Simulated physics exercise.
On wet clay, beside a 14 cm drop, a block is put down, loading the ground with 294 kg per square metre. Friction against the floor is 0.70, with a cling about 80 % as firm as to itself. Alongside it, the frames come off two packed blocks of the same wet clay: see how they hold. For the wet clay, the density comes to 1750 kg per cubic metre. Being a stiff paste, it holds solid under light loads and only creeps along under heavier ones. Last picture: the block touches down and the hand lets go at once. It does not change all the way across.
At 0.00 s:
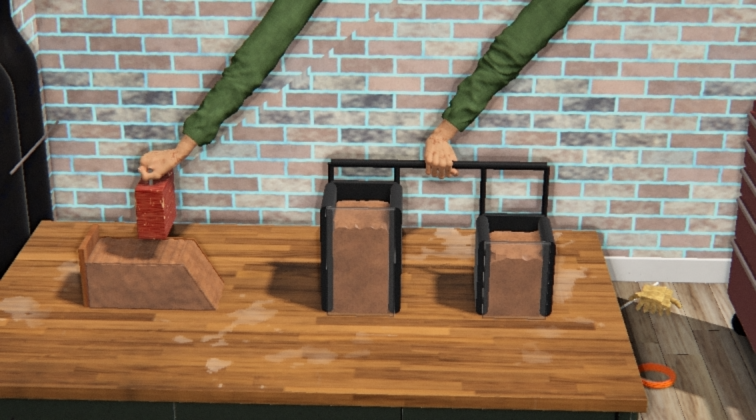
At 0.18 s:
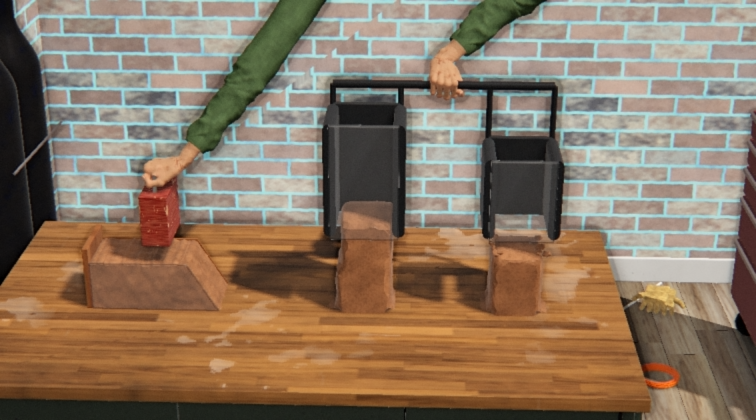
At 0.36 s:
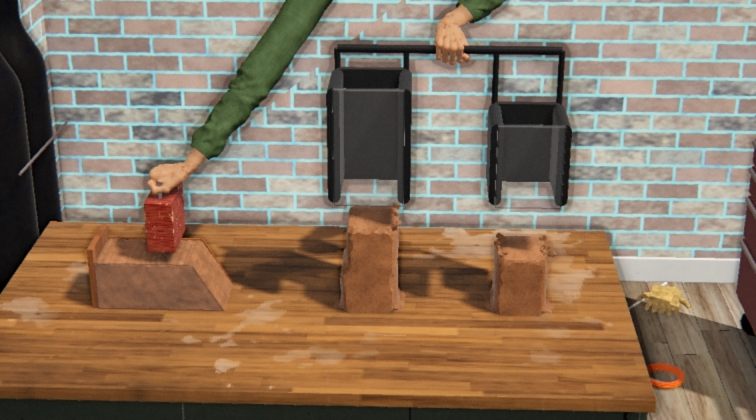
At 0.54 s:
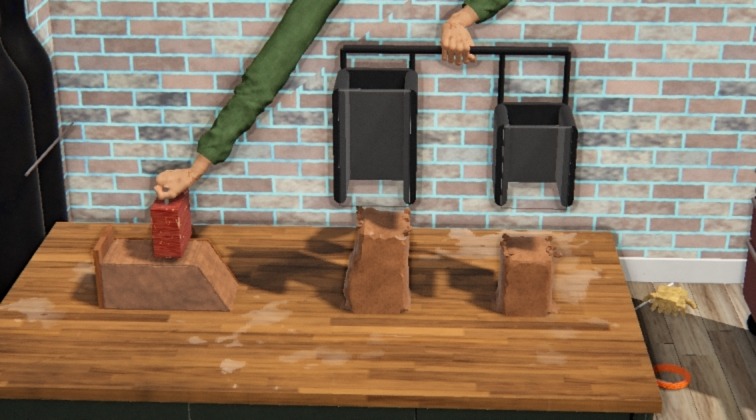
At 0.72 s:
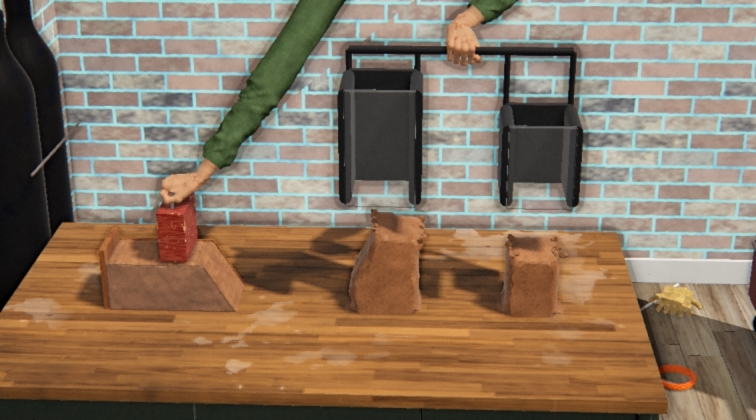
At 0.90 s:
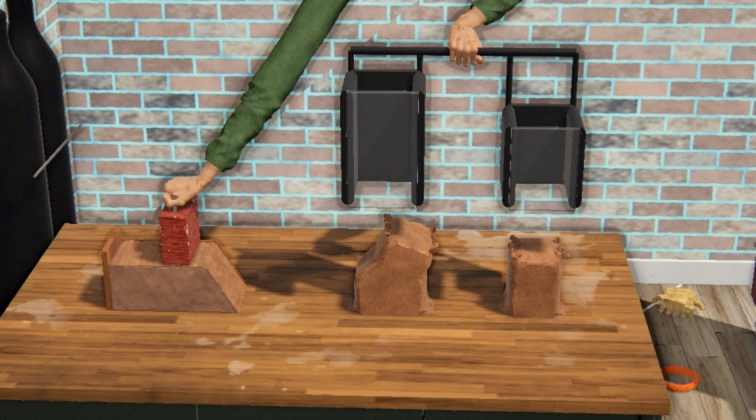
On a wooden table, hands lift black moulds off two clay blocks and lower a red block.
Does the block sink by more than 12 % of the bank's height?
No. It stays firm.
After 1.04 s, the block is down by 2 % of the bank's height and stands upright.
After 1.20 s, the block is down by 2 % of the bank's height and stands upright.
After 1.36 s, the block is down by 2 % of the bank's height and stands upright.
After 1.53 s, the block is down by 2 % of the bank's height and stands upright.
After 1.98 s, the block is down by 2 % of the bank's height and stands upright.
